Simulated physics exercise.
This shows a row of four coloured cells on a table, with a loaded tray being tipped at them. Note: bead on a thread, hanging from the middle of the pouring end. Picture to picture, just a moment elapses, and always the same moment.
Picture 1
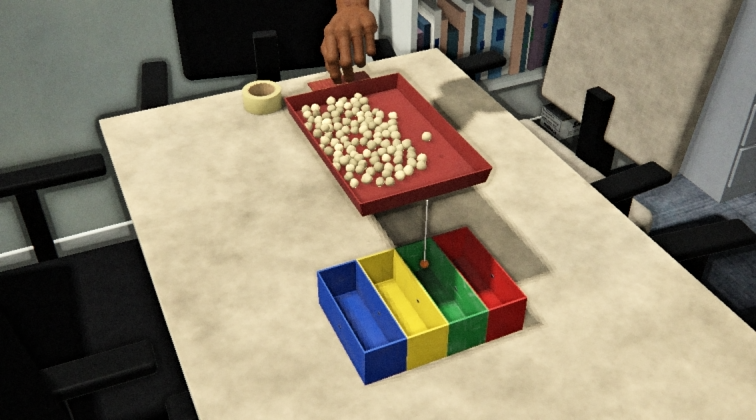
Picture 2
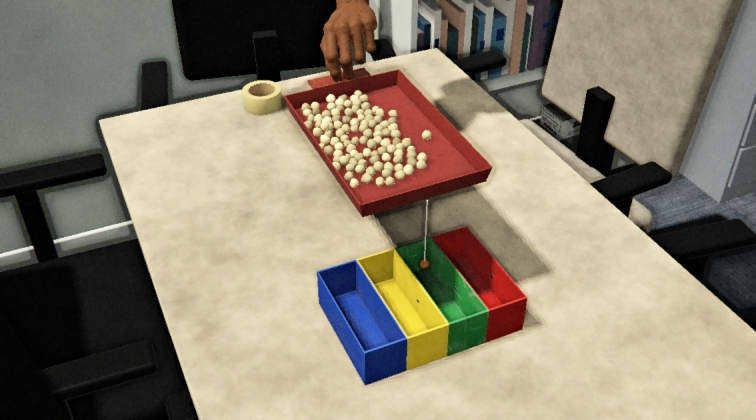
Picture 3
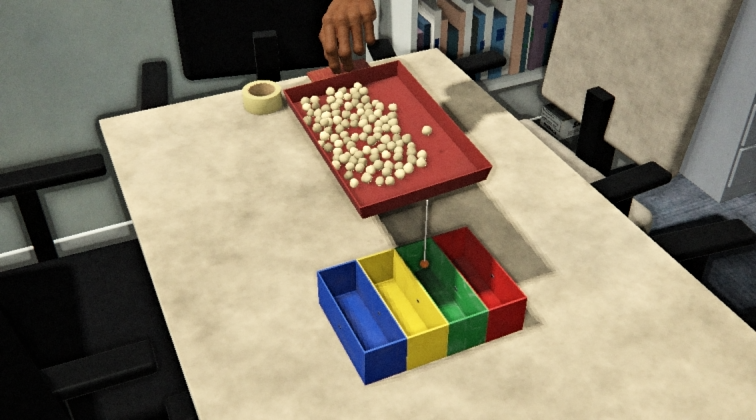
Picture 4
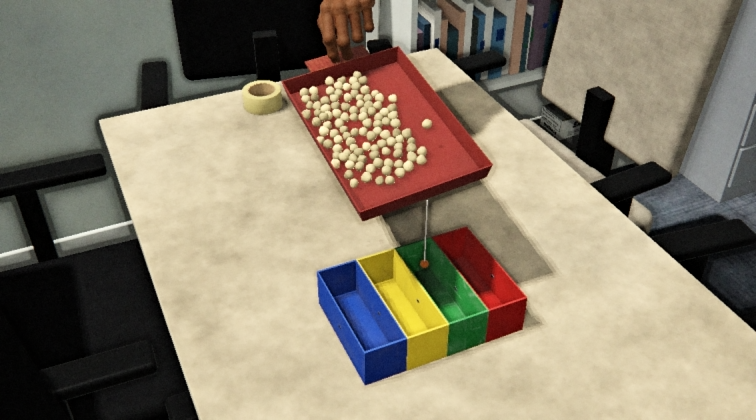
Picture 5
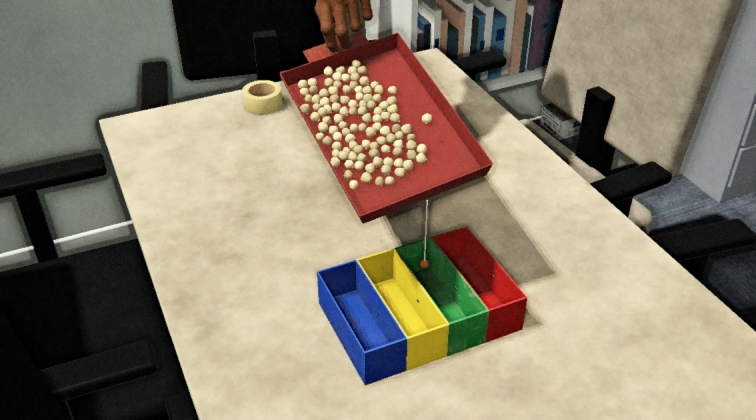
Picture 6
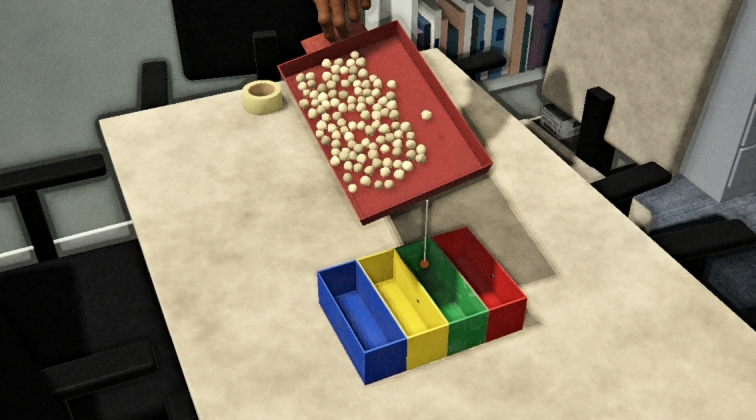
On a table, a hand tilts a red tray of pale round nuts above four coloured cells.
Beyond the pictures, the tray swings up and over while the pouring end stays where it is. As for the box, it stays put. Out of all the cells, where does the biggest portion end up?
In the blue cell.
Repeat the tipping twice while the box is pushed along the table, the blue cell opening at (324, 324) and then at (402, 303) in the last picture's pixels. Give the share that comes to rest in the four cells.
The first gives 100 %, the second 40 %.
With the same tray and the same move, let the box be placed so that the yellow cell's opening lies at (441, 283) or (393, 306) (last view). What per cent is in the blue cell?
First 40 per cent, second 30 per cent.
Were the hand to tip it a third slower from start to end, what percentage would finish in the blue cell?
That comes out at roughly 70 per cent.
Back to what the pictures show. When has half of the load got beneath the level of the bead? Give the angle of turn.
105 degrees.
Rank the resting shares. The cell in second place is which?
The runner-up: The yellow cell.
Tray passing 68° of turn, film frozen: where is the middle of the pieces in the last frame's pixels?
The load is centred about (360, 163).
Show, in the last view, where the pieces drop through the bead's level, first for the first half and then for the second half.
The opening half passes (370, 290), the closing half (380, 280).
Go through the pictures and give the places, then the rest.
Corners of the pouring end near (362, 201) and (487, 166), level; middle of the load near (364, 142), macadamia nuts; bead on its thread near (424, 264); blue cell near (386, 358); yellow cell near (427, 344); green cell near (467, 330); red cell near (506, 317), in the first picture.
Corners of the pouring end near (362, 201) and (487, 166), level; middle of the load near (364, 141), in the second picture.
Corners of the pouring end near (362, 204) and (487, 165), tipped barely, lowest at the left corner; middle of the load near (364, 137), in the third picture.
Corners of the pouring end near (362, 208) and (488, 163), tipped a little, lowest at the left corner; middle of the load near (363, 132), in the fourth picture.
Corners of the pouring end near (362, 212) and (488, 162), tipped clearly, lowest at the left corner; middle of the load near (367, 118), in the fifth picture.
Corners of the pouring end near (362, 215) and (488, 162), tipped clearly, lowest at the left corner; middle of the load near (366, 115), near a third on the move; blue cell near (386, 358); yellow cell near (427, 344); green cell near (467, 330); red cell near (506, 317), in the sixth picture.
Shortly afterwards, tray tipped steeply; the whole lot on the tray.
Next, tray tipped past a quarter turn; a little on the tray; near half in the blue cell; near a quarter in the yellow cell; only a few in the green cell; a little falling or outside the box.
Some moments later, tray tipped past a quarter turn; near two thirds in the blue cell; near a third in the yellow cell; only a few in the green cell; a little falling or outside the box.
In the end, tray tipped past a quarter turn; near two thirds in the blue cell; near a third in the yellow cell; only a few in the green cell; none at all in the red cell; a little outside the box.
